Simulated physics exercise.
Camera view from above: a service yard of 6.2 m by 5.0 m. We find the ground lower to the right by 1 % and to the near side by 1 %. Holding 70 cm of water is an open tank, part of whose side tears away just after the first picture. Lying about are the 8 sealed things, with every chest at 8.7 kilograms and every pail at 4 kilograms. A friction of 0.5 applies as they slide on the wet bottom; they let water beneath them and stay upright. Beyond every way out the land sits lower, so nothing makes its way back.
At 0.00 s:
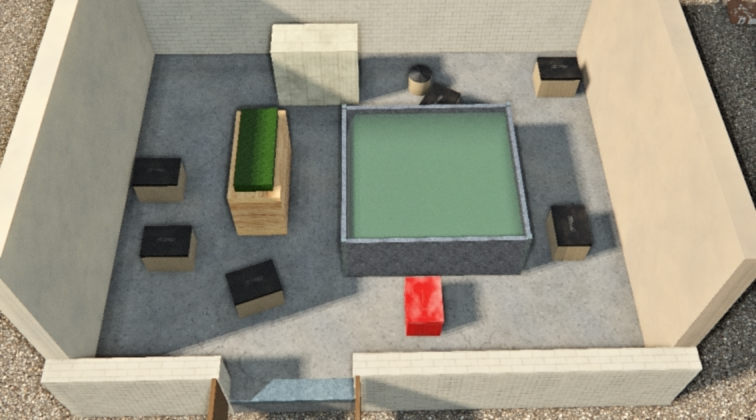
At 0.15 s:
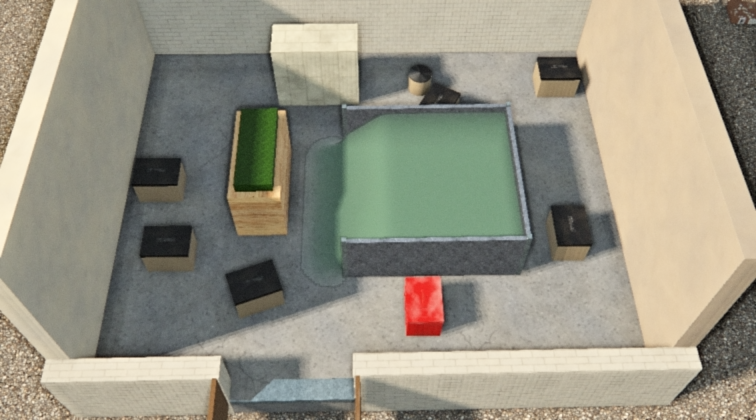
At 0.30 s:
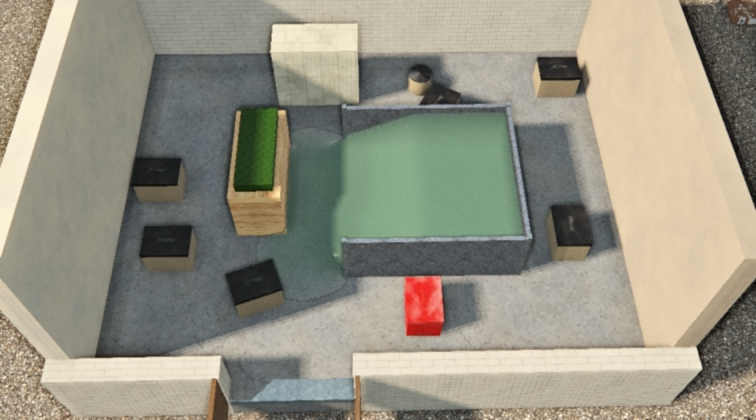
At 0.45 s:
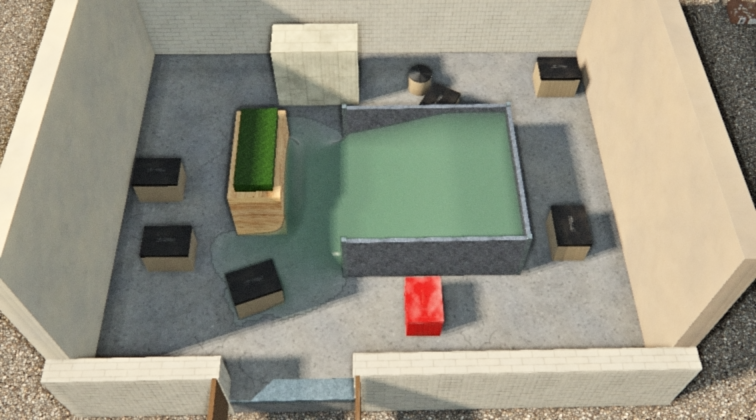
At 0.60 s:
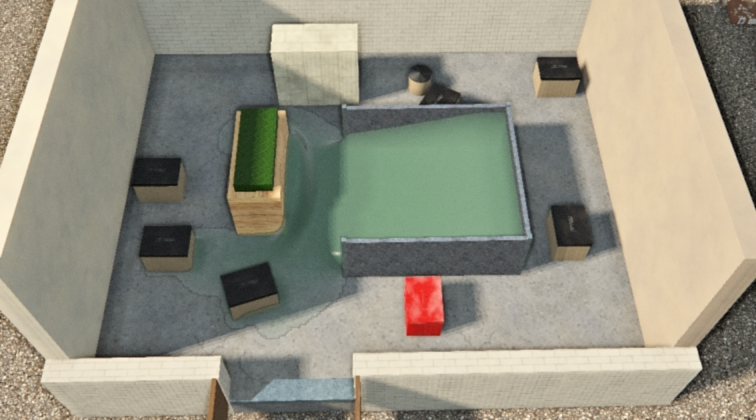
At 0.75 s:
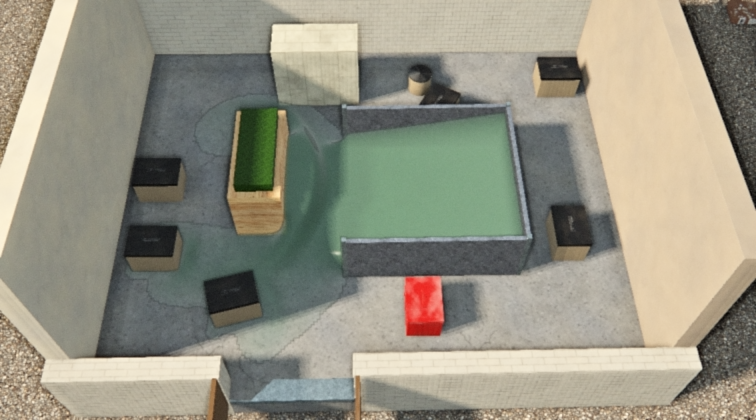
A large open tank of green water stands right of centre in a walled yard, seen from above by a still camera. Around it sit a wooden planter topped with green, a pale block, a red chest in front and several dark-topped boxes. The tank's left side gives way, water spreads leftward around the planter, and two boxes at the lower left shift slightly left.
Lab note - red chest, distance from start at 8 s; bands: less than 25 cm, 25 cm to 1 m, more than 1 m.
It keeps its spot.
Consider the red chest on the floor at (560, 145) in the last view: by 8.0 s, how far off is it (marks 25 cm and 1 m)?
It gets carried off.
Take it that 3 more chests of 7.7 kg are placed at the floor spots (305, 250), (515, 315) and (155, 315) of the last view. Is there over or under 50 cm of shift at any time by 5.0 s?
Going through them in the order asked, they come out clear of the mark, shy of the mark and clear of the mark.
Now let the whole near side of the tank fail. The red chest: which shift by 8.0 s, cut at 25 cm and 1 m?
From there, the red chest gets swept far.
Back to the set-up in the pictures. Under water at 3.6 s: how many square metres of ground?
23 m2.
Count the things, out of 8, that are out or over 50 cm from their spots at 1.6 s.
By then the count is 1.
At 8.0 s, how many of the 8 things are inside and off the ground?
At that point I count 5.
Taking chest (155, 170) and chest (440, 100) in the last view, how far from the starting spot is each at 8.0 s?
Lab note - net shifts in order: 150 cm; 250 cm.
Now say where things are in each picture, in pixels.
In the first picture, the red chest at (424, 299) rests on the ground; 3.8 m2 under water; 0 of 8 have shifted.
In the second picture, the red chest at (424, 299), on the bottom; 4.9 m2 under water; 0 of 8 have shifted.
In the third picture, the red chest at (424, 299) rests on the ground; water covers 5.9 m2; 0 of 8 have shifted.
In the fourth picture, the red chest at (424, 299) rests on the ground; 6.8 m2 under water; 0 of 8 have shifted.
In the fifth picture, the red chest at (424, 299), on the bottom; water covers 7.8 m2; 1 of 8 have shifted.
In the sixth picture, the red chest at (424, 299), on the bottom; water covers 9.0 m2; 2 of 8 have shifted.
After 1.6 s the red chest is near (424, 299), 0.0 m from its start, aground; 0 of 8 are out; 1 afloat.
After 3.6 s the red chest is near (424, 299), 0.0 m from its start, aground; 0 of 8 are out; 4 afloat.
After 5.6 s the red chest is near (424, 299), 0.0 m from its start, aground; 0 of 8 are out; 4 afloat.
After 8.0 s the red chest is near (424, 299), 0.0 m from its start, aground; 1 of 8 are out; 5 afloat.
